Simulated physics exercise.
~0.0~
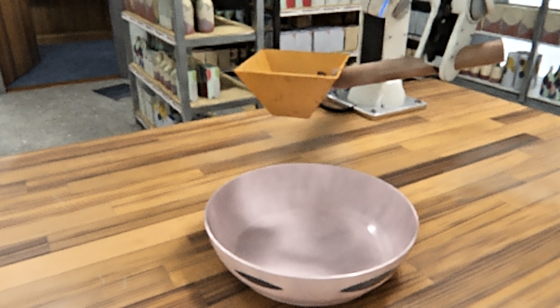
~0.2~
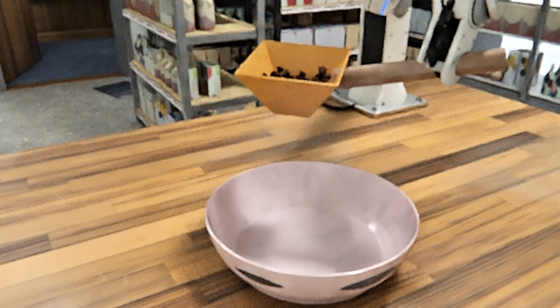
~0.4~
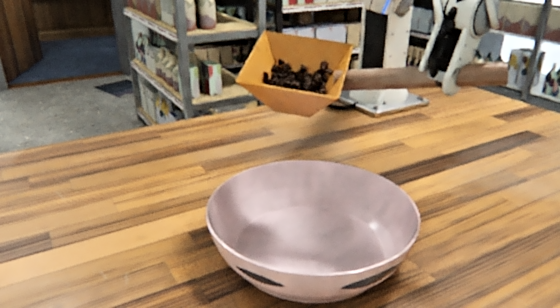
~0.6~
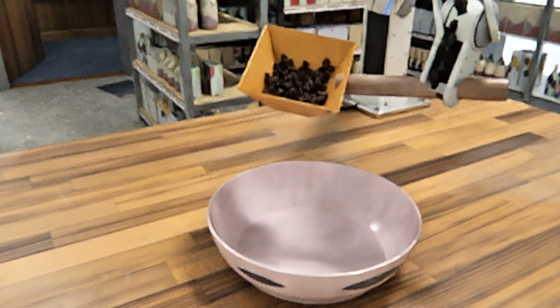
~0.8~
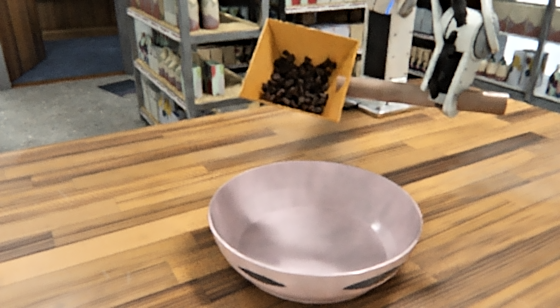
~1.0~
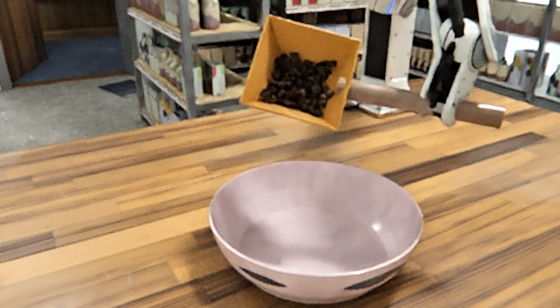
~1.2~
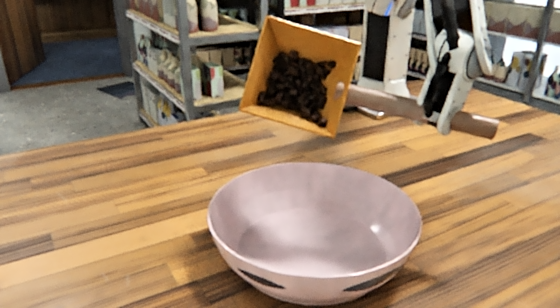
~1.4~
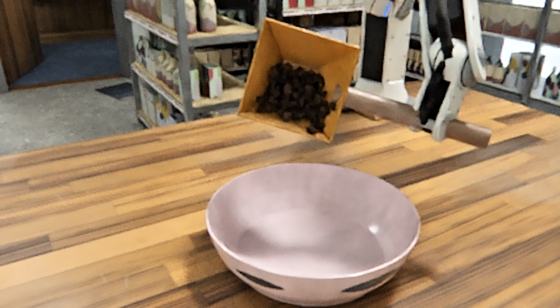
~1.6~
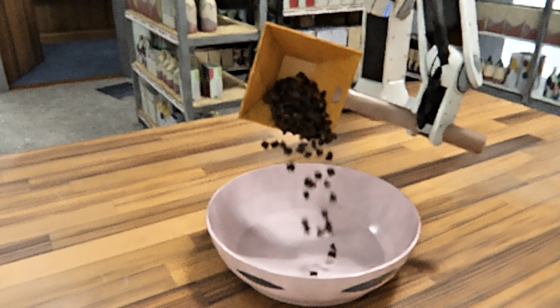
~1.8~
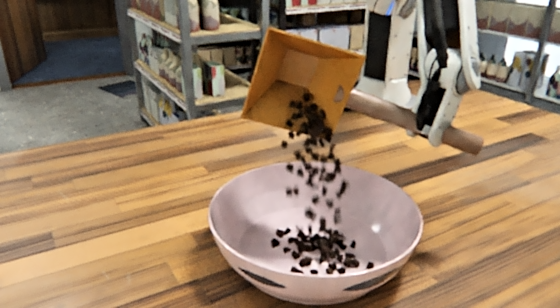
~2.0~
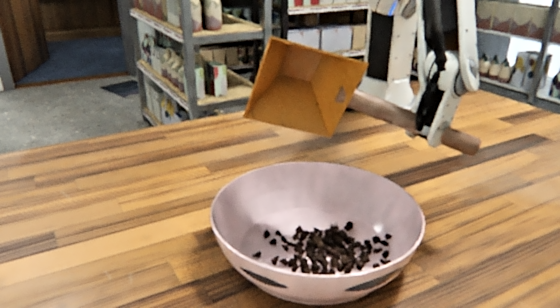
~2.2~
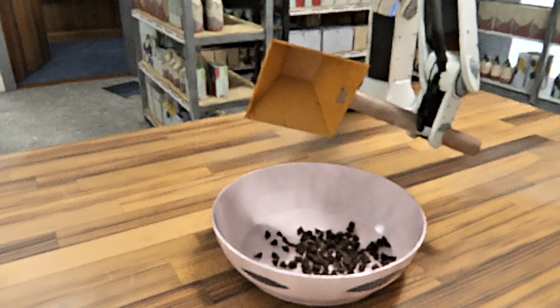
An orange scoop with a wooden handle, held at the right by a pale mechanical arm, hovers over a wide pinkish bowl on a striped wooden table, seen from slightly above in a room with stocked shelves behind. The scoop tips gradually toward the viewer, revealing a heap of dark brown crumbs inside. The crumbs slump to its lower edge as the tilt steepens, then spill over in a scattered stream. They drop into the bowl and spread across its bottom. Finally the emptied scoop stays tilted above the bowl, with the dark crumbs lying still inside it.
